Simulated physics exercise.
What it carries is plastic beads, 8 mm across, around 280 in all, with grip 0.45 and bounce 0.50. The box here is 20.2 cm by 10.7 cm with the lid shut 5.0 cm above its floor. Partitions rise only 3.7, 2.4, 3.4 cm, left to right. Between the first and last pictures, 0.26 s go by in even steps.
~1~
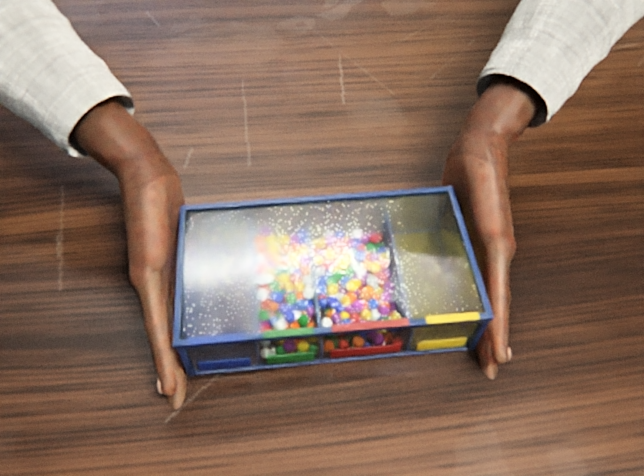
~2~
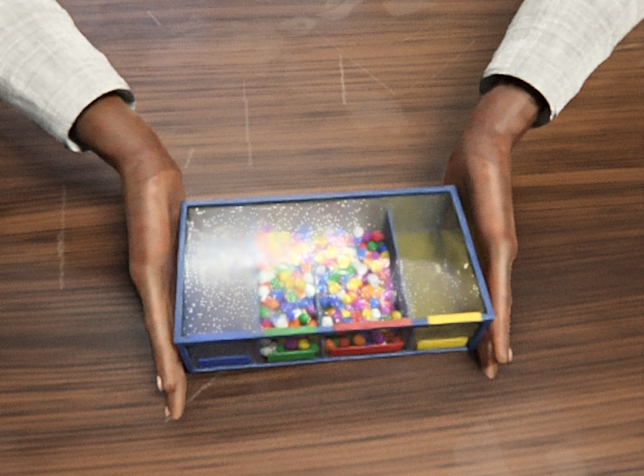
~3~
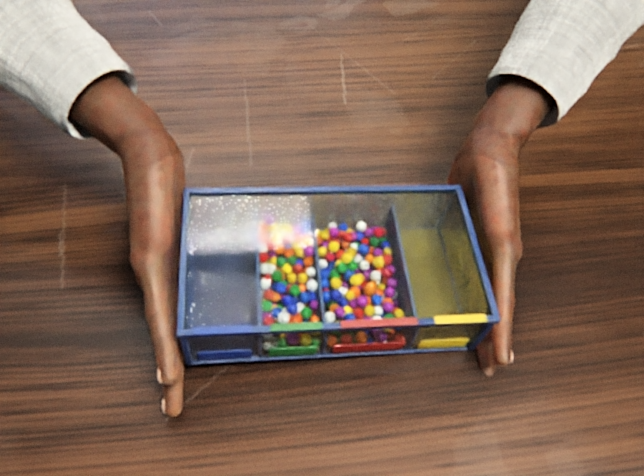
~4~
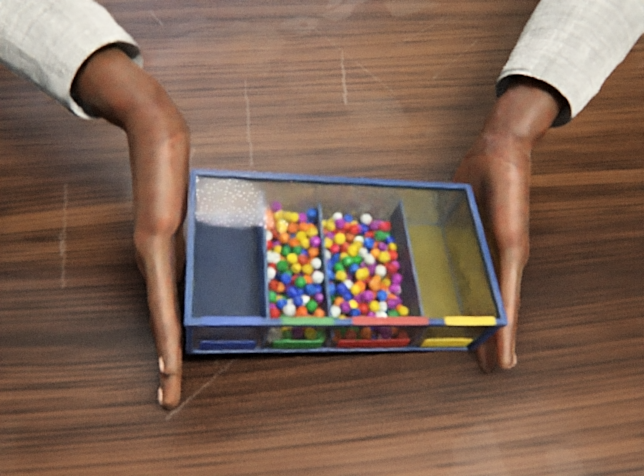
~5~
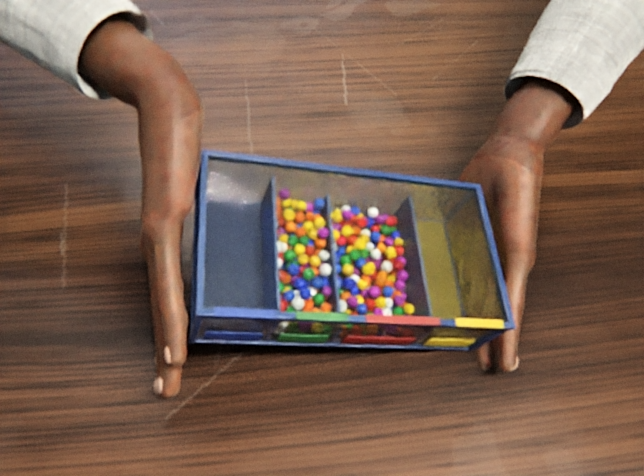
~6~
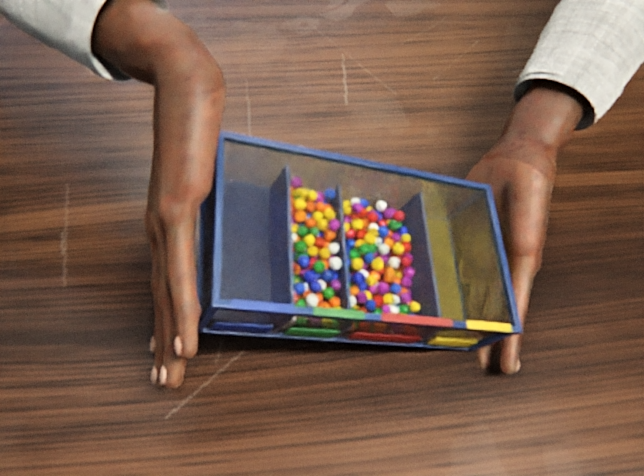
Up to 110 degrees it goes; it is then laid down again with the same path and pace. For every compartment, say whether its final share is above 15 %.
Red compartment: Yes, blue compartment: No, green compartment: No, yellow compartment: Yes.
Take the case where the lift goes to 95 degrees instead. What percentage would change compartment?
50 %.
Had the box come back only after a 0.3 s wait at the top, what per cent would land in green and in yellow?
Then, in per cent: Green 5; yellow 30.
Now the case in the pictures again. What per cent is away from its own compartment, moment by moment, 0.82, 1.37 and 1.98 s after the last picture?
Taking the three times in turn, it reads 45, 55 and 55.
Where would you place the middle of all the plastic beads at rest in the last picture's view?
(375, 312) or so.
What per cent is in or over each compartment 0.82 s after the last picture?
Red 70, blue 0, green 10, yellow 20.
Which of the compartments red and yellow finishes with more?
I'd say the red side has more in it.
Then, 0.82 s after the last picture, tilt 109 degrees; red 70 %, green 10 %, yellow 20 %.
Then, 1.37 s after the last picture, tilt 48 degrees; red 75 %, green 5 %, yellow 20 %.
Then, 1.98 s after the last picture, tilt 0 degrees; red 70 %, green 5 %, yellow 25 %.
In the end, red 70 %, blue 0 %, green 5 %, yellow 25 %.
